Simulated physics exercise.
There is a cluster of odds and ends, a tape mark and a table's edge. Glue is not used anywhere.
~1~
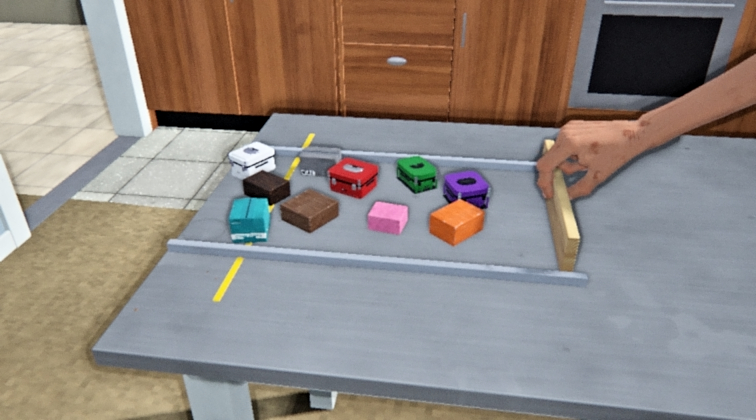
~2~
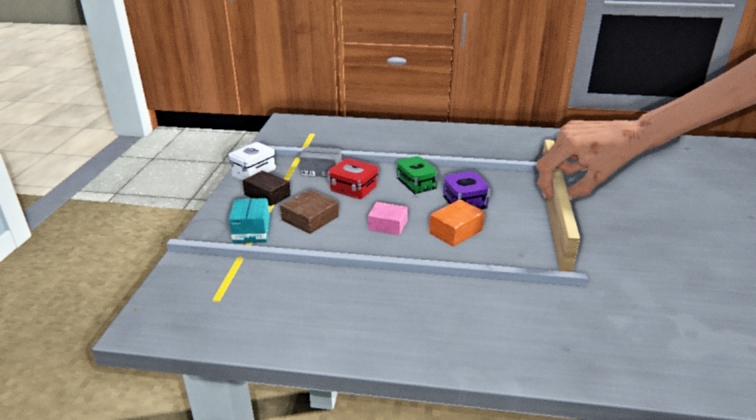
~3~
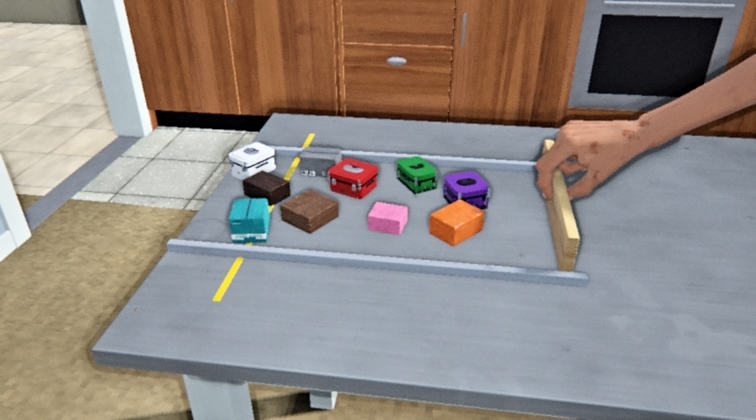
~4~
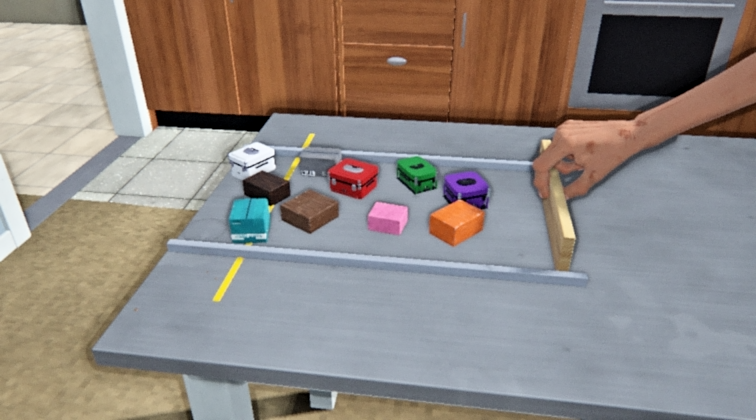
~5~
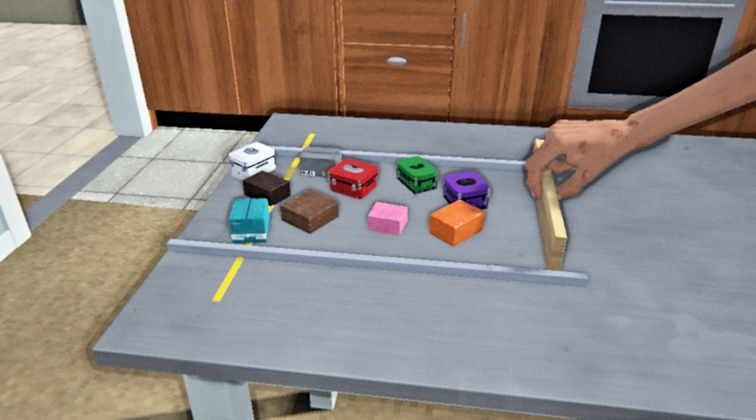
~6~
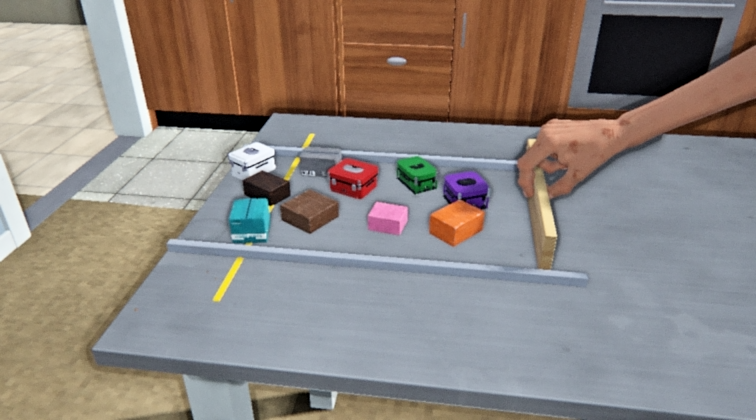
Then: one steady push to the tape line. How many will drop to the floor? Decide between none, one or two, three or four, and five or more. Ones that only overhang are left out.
Three or four slip off.
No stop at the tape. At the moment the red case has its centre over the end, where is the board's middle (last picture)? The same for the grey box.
The middle is at (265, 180) when it's the red case, and at (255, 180) when it's the grey box.
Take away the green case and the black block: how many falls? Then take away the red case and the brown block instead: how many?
The counts would be 1 and 1.
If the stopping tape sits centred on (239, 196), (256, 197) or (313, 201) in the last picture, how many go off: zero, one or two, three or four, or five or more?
Spot one gives more than four, spot two 3 or 4, spot three zero.
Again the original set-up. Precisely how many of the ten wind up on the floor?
3.
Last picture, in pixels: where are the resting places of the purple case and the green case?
Going in order: First (264, 178), then (280, 161).
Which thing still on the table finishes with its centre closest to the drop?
It's the red case that is foremost.
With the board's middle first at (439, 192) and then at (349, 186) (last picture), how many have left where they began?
Well, it's 4 at the first one and 9 at the second.
Soon after, none off yet; white case at rest near (253, 162); black block at rest near (267, 188); turquoise box at rest near (250, 221).
At rest, the number that fall off is three or four; fallen, brown block, black block and white case.
